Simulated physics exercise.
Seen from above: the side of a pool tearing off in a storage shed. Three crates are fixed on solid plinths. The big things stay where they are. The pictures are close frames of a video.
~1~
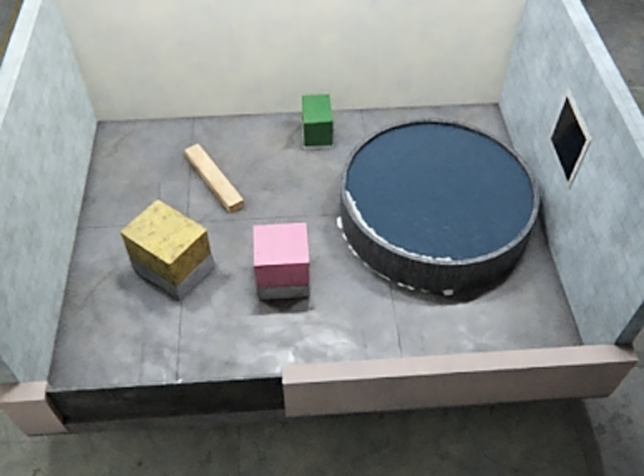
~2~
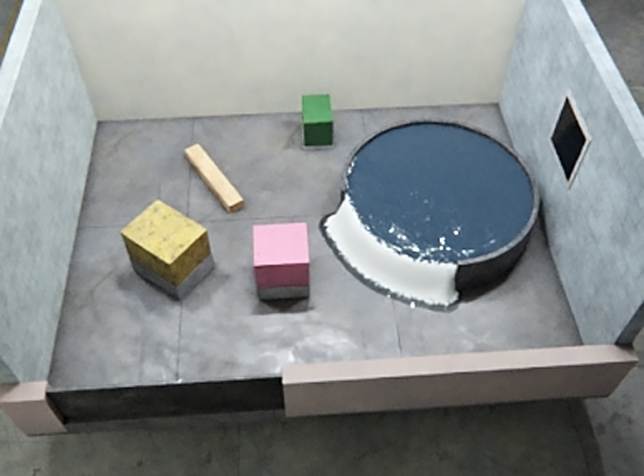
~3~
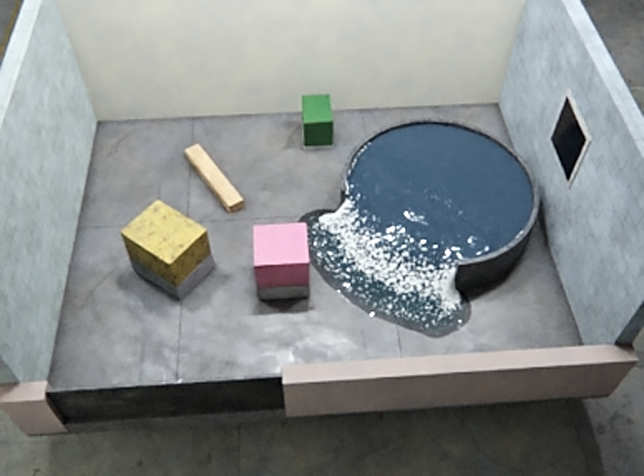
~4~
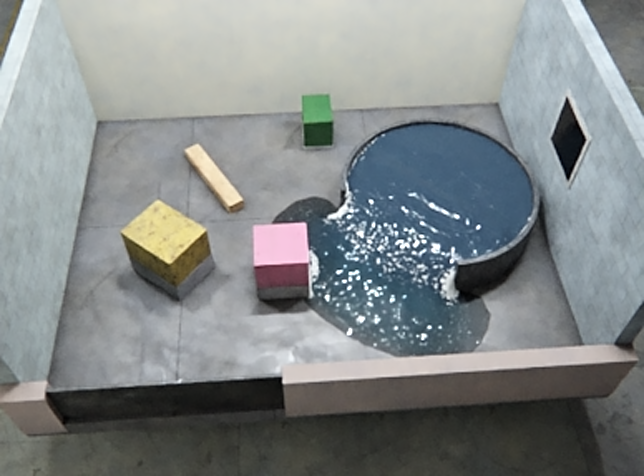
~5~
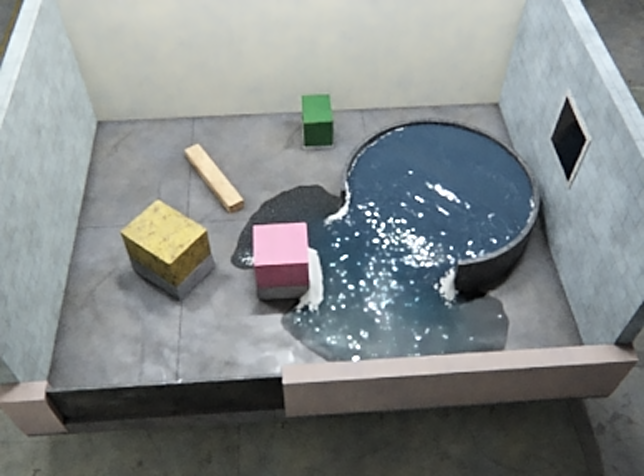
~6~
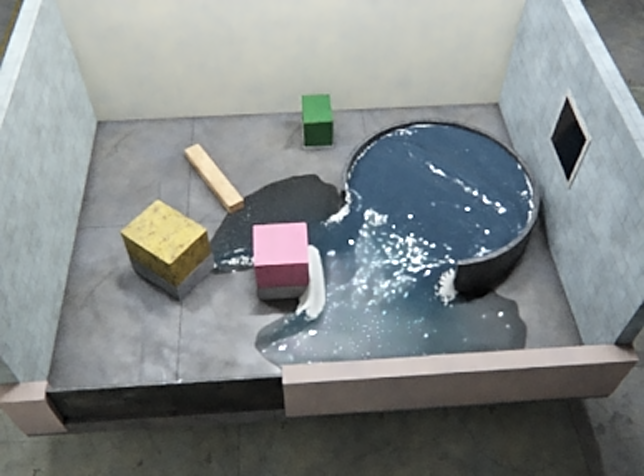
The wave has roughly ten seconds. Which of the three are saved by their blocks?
The yellow crate stays dry; the pink crate gets wet; the green crate gets wet.
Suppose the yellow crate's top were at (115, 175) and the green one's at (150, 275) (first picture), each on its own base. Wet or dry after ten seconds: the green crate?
Then: The green one takes water.
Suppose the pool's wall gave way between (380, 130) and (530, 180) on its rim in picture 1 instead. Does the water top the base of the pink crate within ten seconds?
One by one: The pink crate is spared.
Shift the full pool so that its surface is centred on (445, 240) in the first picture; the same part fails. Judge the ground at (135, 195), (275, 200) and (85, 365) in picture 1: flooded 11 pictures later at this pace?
In turn: Free of water, no water, wet.
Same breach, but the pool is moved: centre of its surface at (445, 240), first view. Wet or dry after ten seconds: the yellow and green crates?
In short: Yellow crate keeps dry, green crate ends up wet.
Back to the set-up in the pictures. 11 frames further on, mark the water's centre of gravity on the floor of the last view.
At about (363, 268).
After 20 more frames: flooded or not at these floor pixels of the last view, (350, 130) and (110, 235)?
In turn: Not flooded, wet.
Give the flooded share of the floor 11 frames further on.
Some 55 per cent.
A moment on, water covers 30 % of the floor; the yellow crate water round its plinth, the pink crate water round its plinth, the green crate not reached.
Next, water covers 55 % of the floor; the yellow crate water round its plinth, the pink crate water round its plinth, the green crate water round its plinth.
Then, water covers 75 % of the floor; the yellow crate water round its plinth, the pink crate water round its plinth, the green crate water round its plinth.
Later, water covers 90 % of the floor; the yellow crate water round its plinth, the pink crate water round its plinth, the green crate water round its plinth.
In the end, water covers 100 % of the floor; the yellow crate stayed above the water, the pink crate was topped, the green crate was topped.
